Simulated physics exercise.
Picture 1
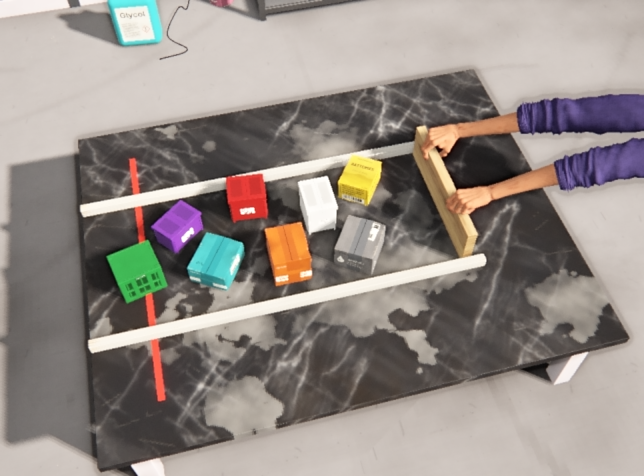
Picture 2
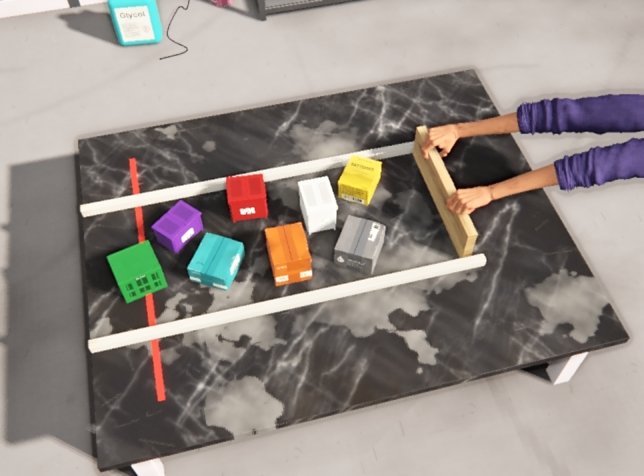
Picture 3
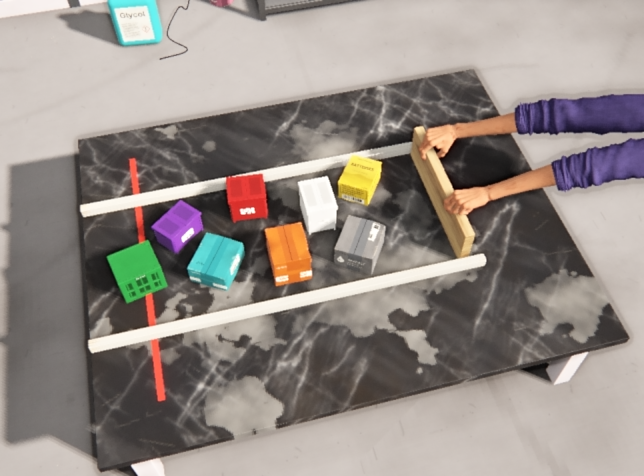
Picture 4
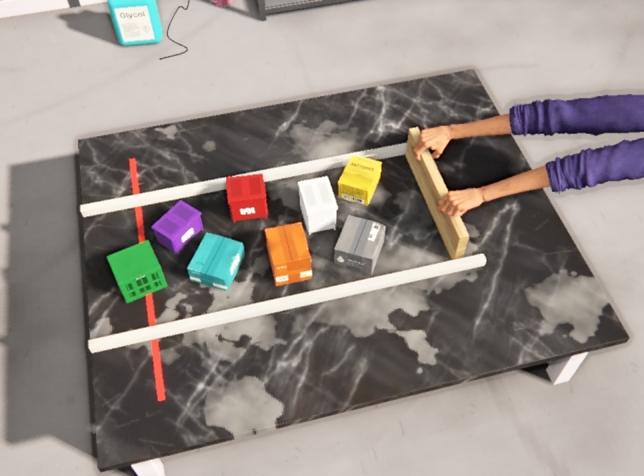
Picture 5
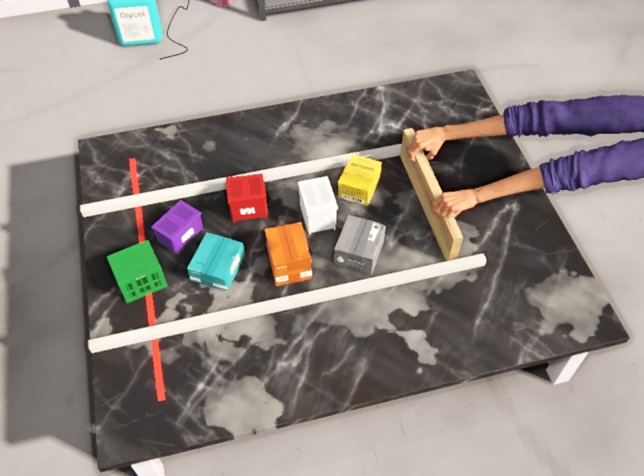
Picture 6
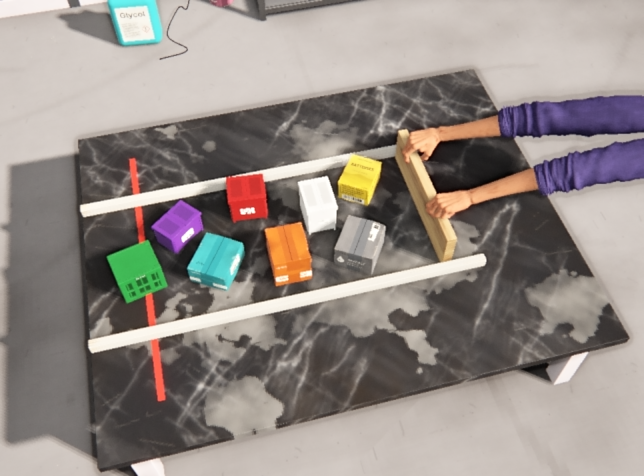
Hands in purple sleeves sliding a wooden plank slightly left between white rails on a dark marbled table, coloured boxes staying still.
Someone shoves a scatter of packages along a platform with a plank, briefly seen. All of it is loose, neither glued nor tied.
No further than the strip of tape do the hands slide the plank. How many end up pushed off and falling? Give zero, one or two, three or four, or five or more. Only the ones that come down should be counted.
After that push, what drops off the edge is more than two, under five.
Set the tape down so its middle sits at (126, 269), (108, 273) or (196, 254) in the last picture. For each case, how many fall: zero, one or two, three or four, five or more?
Going through the places as listed, I'd say 5 or more, then five or more, then one to two.
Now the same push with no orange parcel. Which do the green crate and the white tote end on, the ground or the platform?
The green crate goes down and the white tote is still up.
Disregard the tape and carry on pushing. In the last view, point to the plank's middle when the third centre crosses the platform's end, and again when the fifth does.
At (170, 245) for the third, at (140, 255) for the fifth.
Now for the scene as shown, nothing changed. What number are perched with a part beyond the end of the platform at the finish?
That would be 3.
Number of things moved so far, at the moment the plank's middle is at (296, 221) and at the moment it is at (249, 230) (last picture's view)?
First 6, after that 8.
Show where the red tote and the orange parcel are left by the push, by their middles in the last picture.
The red tote stops around (84, 220); the orange parcel around (84, 299).
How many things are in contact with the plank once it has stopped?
The count is 2.
Soon after, none off yet; green crate at rest near (137, 272); purple tote at rest near (178, 227); turquoise parcel at rest near (216, 262).
At rest, the number that fall off is three or four; fallen, turquoise parcel, purple tote and green crate.
